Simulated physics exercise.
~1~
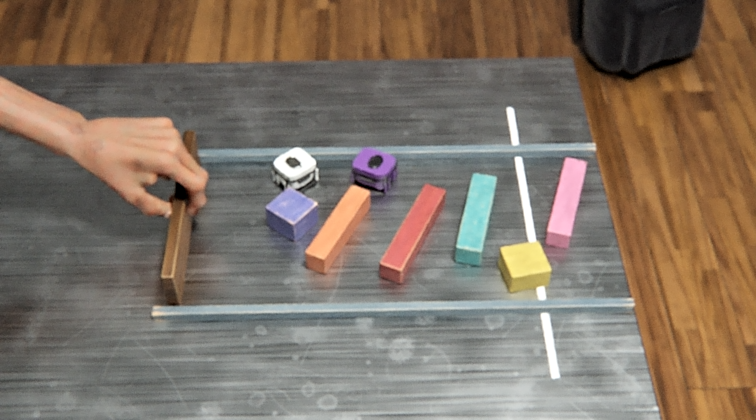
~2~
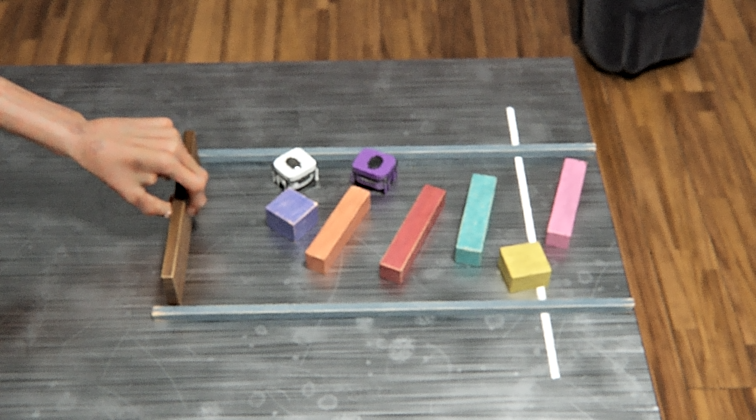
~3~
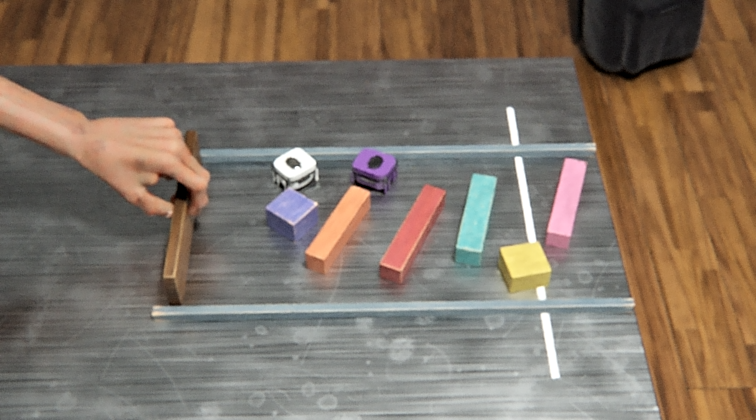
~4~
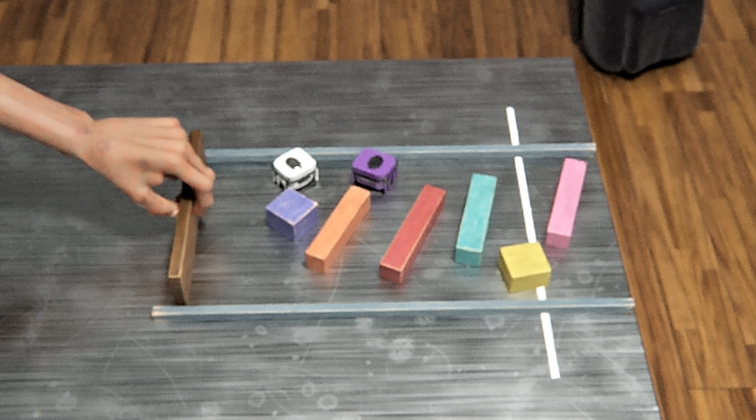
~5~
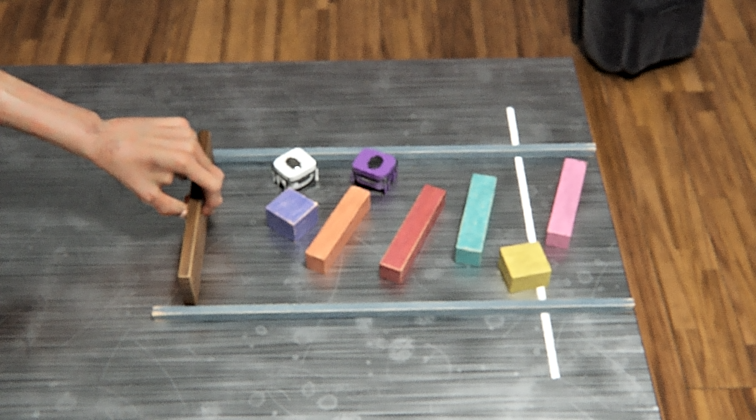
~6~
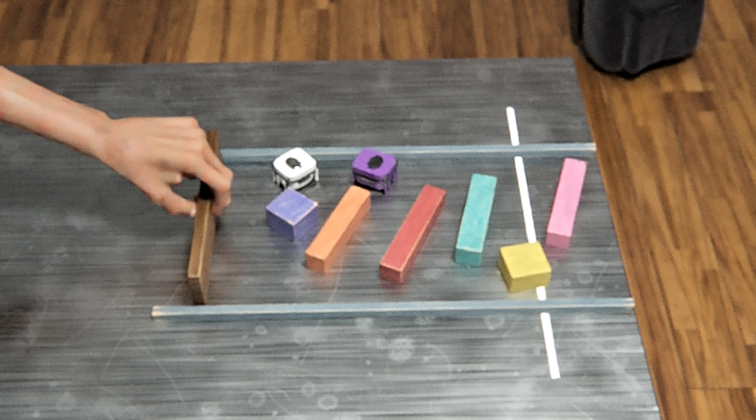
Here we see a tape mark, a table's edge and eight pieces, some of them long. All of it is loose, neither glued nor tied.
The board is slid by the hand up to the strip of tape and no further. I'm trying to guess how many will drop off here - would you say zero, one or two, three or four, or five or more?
After the push, three or four are missing from the table.
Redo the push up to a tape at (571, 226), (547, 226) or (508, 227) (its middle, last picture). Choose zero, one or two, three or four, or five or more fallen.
Taking the three tapes one at a time, the answers are at least five, then three to four, then 1 or 2.
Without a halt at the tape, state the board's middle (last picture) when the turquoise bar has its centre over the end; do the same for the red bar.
(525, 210) and (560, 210), more or less.
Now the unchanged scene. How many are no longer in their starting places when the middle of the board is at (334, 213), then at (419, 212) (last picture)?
I get 4 at the one place and 7 at the other.
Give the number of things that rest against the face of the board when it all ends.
That makes 3.
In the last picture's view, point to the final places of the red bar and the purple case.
About (591, 252), and the other about (575, 172).
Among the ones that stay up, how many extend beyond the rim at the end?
1 in all.
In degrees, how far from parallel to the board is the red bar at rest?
Angle: Roughly 25 degrees.
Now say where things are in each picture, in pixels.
The first picture shows pink bar (567, 202); yellow block (524, 267); turquoise bar (476, 218); board (182, 216); tape (530, 227).
The second picture shows yellow block (524, 267); blue block (292, 215).
The third picture shows turquoise bar (476, 219); board (184, 216).
The fourth picture shows pink bar (567, 202); orange bar (339, 229).
The fifth picture shows yellow block (524, 267); purple case (375, 172).
The sixth picture shows pink bar (567, 202); yellow block (524, 267); turquoise bar (476, 219); board (207, 215); tape (530, 227).
Early on, none off yet; pink bar at rest near (567, 202); yellow block at rest near (524, 267); turquoise bar at rest near (476, 219).
Finally, the number that fall off is three or four; lost, turquoise bar, yellow block and pink bar.
